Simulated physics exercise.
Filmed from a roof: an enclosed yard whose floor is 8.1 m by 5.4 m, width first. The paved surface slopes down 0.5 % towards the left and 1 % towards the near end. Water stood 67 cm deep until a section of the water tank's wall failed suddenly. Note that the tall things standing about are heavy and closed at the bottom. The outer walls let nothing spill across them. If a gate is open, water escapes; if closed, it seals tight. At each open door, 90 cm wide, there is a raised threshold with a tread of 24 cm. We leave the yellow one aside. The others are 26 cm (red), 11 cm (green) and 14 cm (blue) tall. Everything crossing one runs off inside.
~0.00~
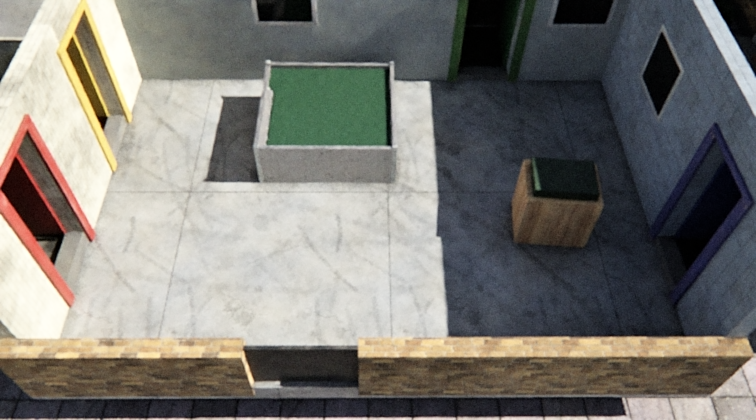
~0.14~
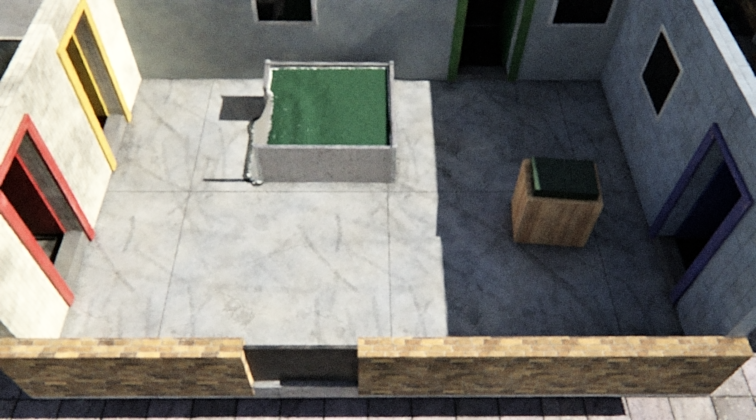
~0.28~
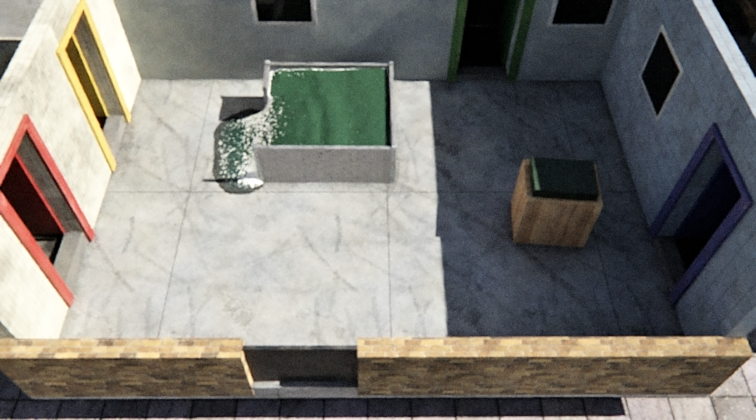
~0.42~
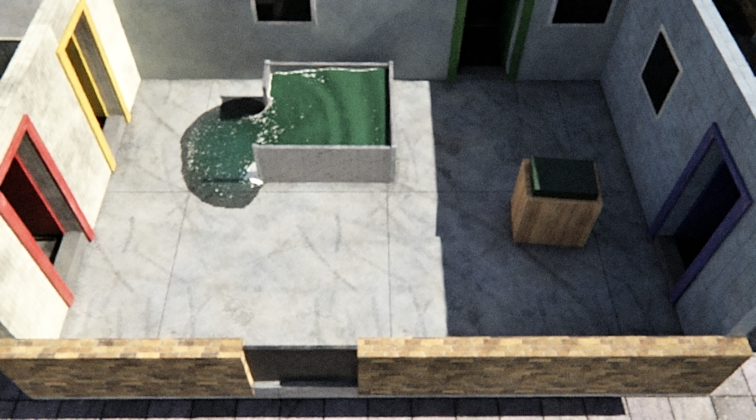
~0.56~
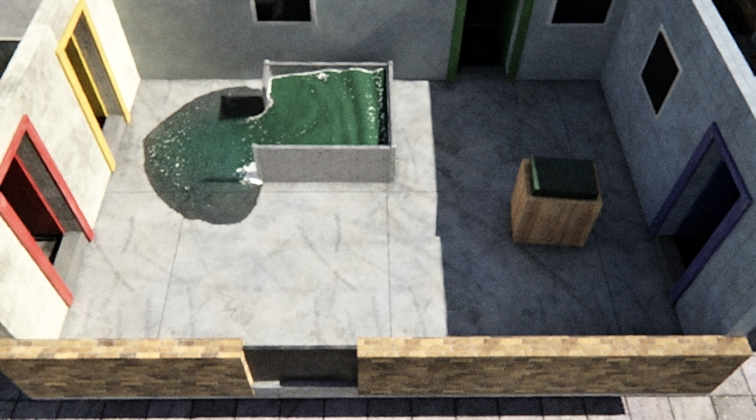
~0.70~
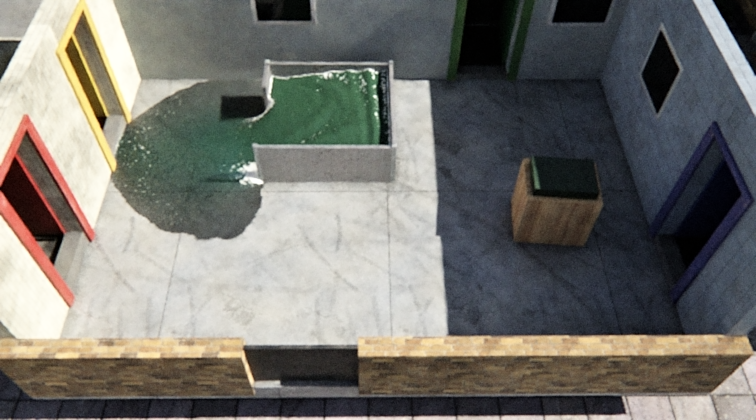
In the video, the left side of a water tank in a walled yard gives way, and green water pours through the gap, spreading leftward across the pale paved floor in a widening pool that reaches the yellow door.
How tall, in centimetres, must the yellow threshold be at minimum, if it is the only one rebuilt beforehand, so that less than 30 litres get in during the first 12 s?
It needs to be at least 29 cm tall.
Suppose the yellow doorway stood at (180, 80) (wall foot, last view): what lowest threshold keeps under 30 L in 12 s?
It needs about 19 cm.
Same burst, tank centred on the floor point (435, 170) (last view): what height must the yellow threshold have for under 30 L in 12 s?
Then close to 17 cm.
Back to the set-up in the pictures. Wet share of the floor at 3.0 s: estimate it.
Some 30 per cent is wet.
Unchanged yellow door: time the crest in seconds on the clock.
The level tops out around 1.2 s.
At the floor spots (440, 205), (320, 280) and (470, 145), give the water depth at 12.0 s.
5, 3 and 4 cm, respectively.
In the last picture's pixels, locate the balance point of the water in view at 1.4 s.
I'd put it close to (266, 145).
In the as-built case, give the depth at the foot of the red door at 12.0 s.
Some 8.0 cm.
After 1.4 s water covers 20 % of the floor, deepest (38 cm) near (115, 163); 36 cm at the yellow door, 45 litres in over its 20 cm threshold.
After 3.0 s water covers 30 % of the floor, deepest (34 cm) near (54, 357); 25 cm at the yellow door, 138 litres in over its 20 cm threshold.
After 12.0 s water covers 95 % of the floor, deepest (11 cm) near (50, 370); 5 cm at the yellow door, 145 litres in over its 20 cm threshold.
At the yellow door as built, the water arrived by 0.7 s and peaked near 36 cm at 1.2 s.
Run again over the same 12 s with other heights there, 71 litres in over 25 cm, 9 litres over 33.5 cm. The limit of 30 litres is kept from about 29 cm up.
